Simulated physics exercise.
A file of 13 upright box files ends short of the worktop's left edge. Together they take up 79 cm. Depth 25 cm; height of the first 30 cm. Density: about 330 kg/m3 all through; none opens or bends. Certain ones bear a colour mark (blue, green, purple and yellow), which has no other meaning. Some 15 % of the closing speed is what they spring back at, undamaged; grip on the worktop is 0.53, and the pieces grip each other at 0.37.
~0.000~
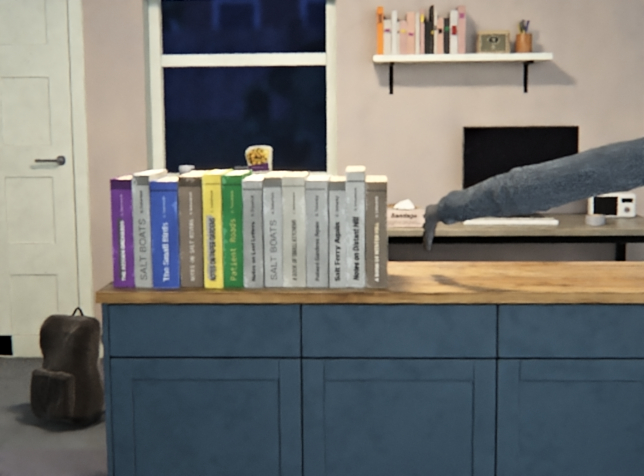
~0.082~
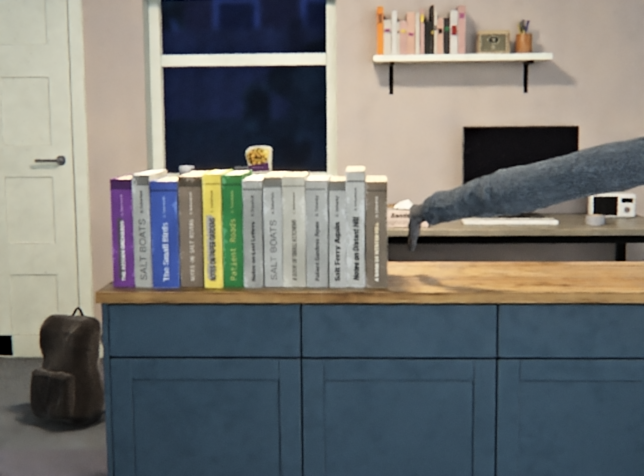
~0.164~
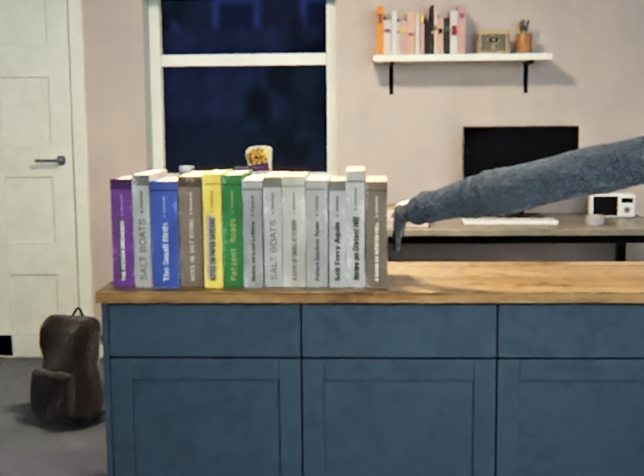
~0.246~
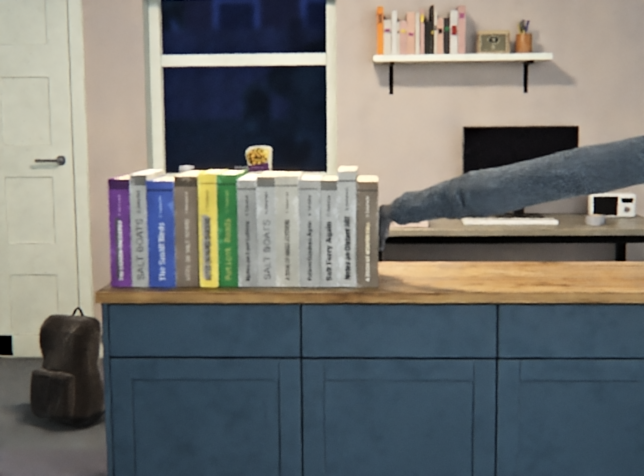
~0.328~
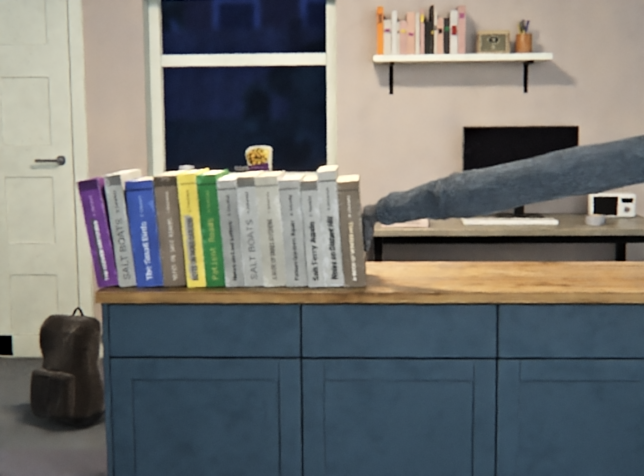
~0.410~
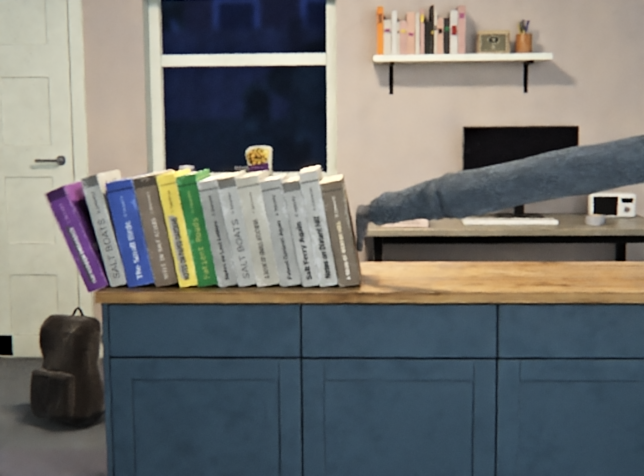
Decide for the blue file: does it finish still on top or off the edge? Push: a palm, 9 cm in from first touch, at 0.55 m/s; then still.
It finishes off the edge.
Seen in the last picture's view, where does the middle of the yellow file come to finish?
I'd place it at about (126, 272) in the final view.
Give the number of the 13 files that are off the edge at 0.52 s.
Count by then: 0.
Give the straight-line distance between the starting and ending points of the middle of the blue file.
It finishes around 85 cm from its starting point.
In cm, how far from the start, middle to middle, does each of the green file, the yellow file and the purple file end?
Green 30, yellow 30, purple 90.
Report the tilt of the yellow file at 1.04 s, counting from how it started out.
Its tilt comes to about 50° at that moment.
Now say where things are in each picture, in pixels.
In the first frame (pixels give the middle of a visible side), hand (434, 221) 11 cm from the first; blue file (165, 235); yellow file (212, 231); green file (233, 231); none has stirred.
In the second frame, hand (419, 221) 6 cm from the first; blue file (165, 235).
In the third frame, hand (404, 221) 20 mm from the first; blue file (165, 235).
In the fourth frame, hand (388, 221) 25 mm in; blue file (161, 235); one has shifted.
In the fifth frame, hand (373, 221) 7 cm in; blue file (144, 234) 5° from how it stood; purple file (98, 233) 9° from how it stood; movement in 13 of them.
In the sixth frame, hand (366, 221) 9 cm in, stopped; blue file (130, 233) 11° from how it stood; purple file (76, 240) 22° from how it stood; yellow file (177, 231) 11° from how it stood; movement in 13 of them.
After 0.52 s, none of the 13 files off the edge, 13 disturbed; blue file 21° from how it stood; purple file 56° from how it stood, 10 cm lower.
After 0.78 s, 2 of the 13 files off the edge; blue file 54° from how it stood; purple file upside down.
After 1.04 s, 3 of the 13 files off the edge; blue file upside down; purple file on its side.
After 1.48 s, 4 of the 13 files off the edge; blue file on its side; purple file on its side.
In the end (1.8 s), 4 of the 13 files off the edge; blue file on its side; yellow file on its side; purple file on its side. From the last view, middles, yellow file near (126, 272).
